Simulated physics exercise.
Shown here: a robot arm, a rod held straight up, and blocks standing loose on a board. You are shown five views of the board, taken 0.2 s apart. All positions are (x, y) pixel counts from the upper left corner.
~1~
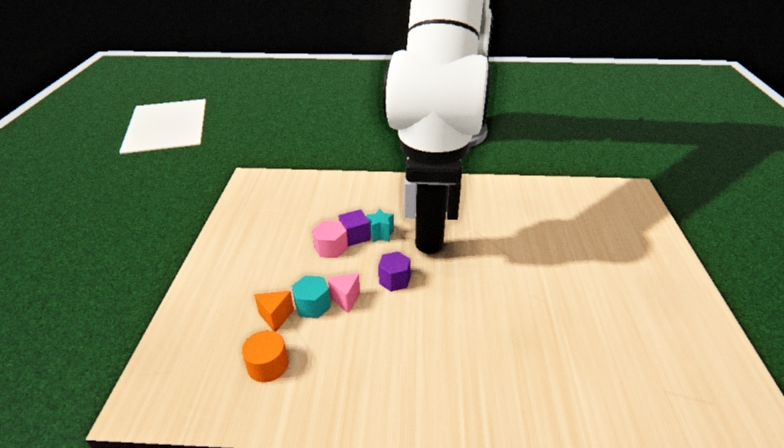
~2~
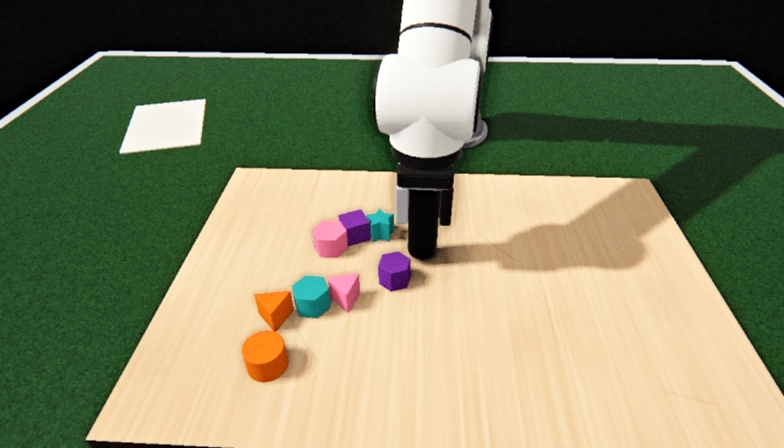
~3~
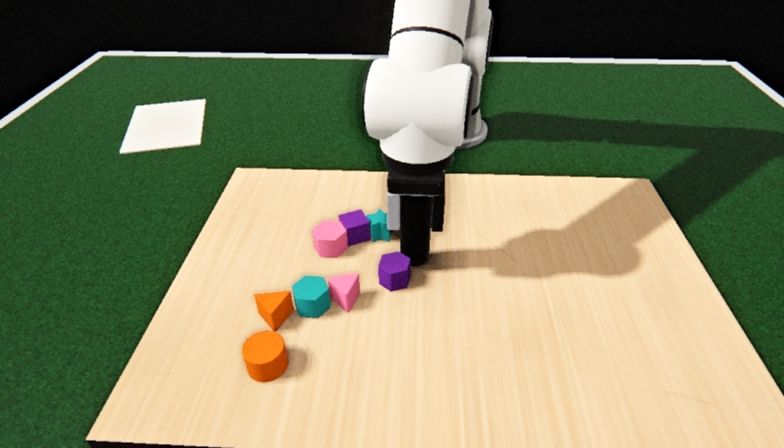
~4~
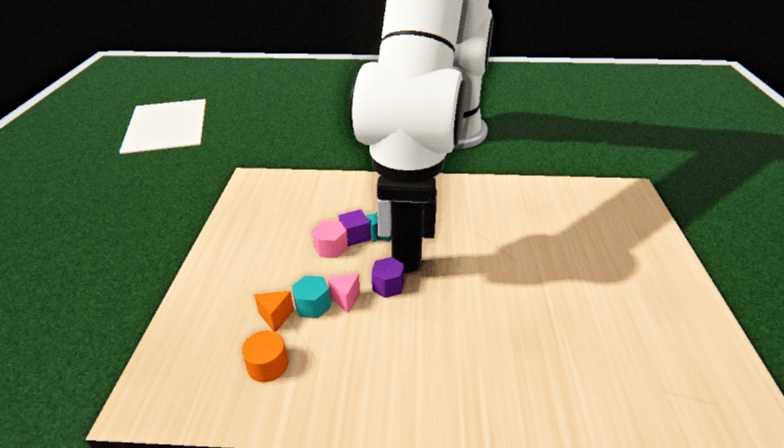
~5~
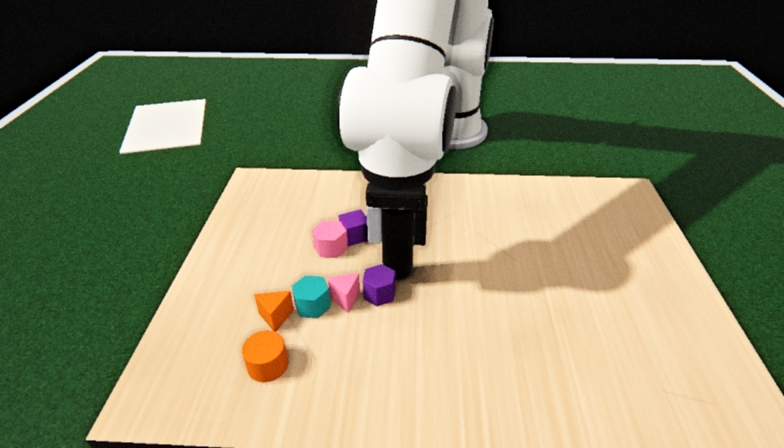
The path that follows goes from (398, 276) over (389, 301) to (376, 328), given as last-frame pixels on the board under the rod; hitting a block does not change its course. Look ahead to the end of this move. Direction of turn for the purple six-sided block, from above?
I'd predict that, seen from above, the purple six-sided block rotates clockwise.
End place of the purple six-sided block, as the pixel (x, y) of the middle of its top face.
Roughly at (341, 316).
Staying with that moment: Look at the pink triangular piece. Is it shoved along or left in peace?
It is untouched.
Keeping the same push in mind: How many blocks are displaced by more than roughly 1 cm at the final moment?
I'd say just one block gets shifted by more than about 1 cm.
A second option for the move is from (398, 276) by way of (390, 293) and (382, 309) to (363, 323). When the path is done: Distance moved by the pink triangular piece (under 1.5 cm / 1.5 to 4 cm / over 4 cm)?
Result: Under 1.5 cm.
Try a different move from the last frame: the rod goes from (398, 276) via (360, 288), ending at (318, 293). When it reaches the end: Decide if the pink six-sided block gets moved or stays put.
That block stays in place.
What follows on the original path. Halfway along, rod (388, 296); purple six-sided block (361, 298), turned 30° clockwise.
At the end, rod (376, 322); pink triangular piece not moved; purple six-sided block (341, 316), turned 50° clockwise.
